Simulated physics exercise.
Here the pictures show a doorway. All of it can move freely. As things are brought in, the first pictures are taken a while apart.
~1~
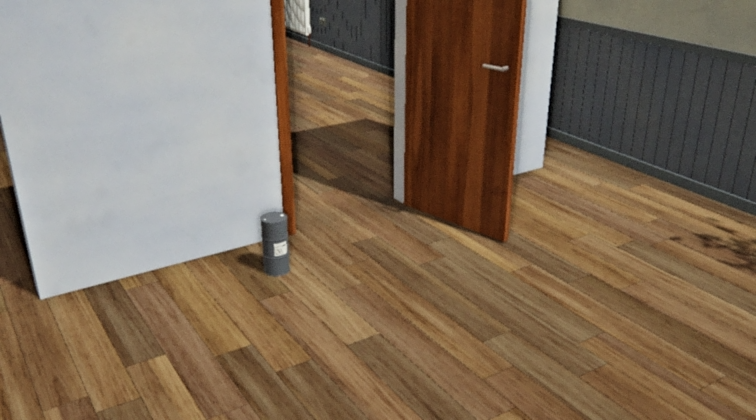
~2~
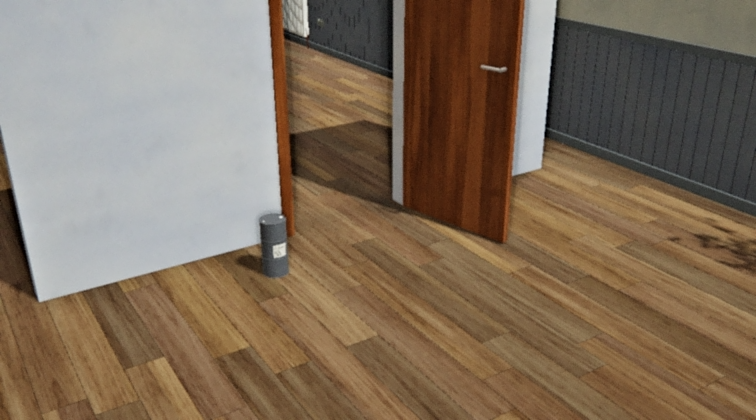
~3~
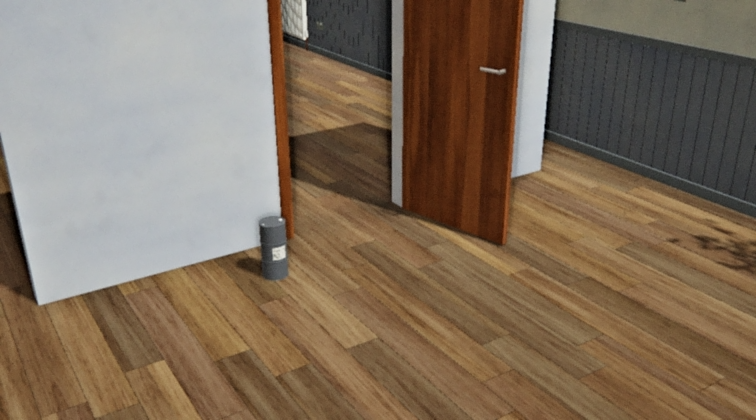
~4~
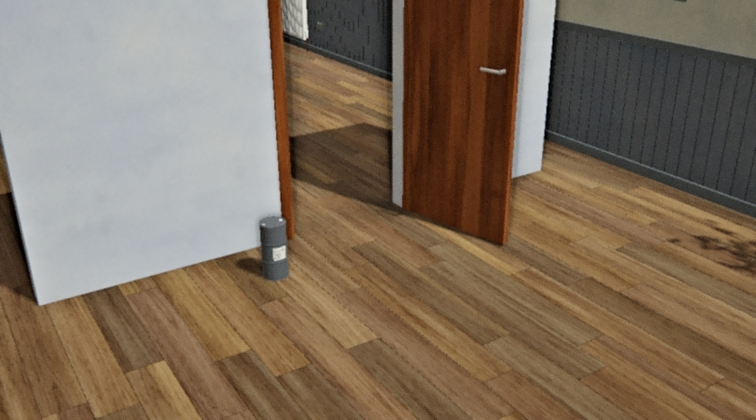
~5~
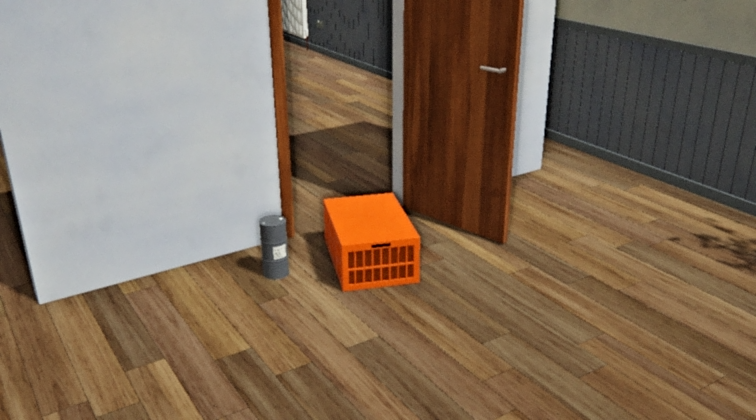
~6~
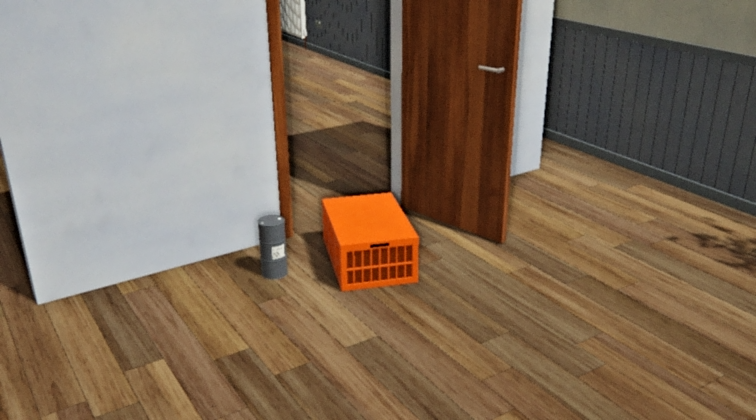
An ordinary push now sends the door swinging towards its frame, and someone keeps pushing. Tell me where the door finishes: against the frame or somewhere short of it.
It finishes short of the frame.
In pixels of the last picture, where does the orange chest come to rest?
It ends up near (342, 239).
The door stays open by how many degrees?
Near 50° open.
Then, 0.50 s after the last picture, door 88° open.
Then, 0.90 s after the last picture, door 59° open.
Then, 1.10 s after the last picture, door 52° open; orange chest slid a little near (353, 239).
At rest, door 48° open; moved from the start, orange chest; grey canister in place. Seen from the same camera at the end, orange chest near (342, 239).
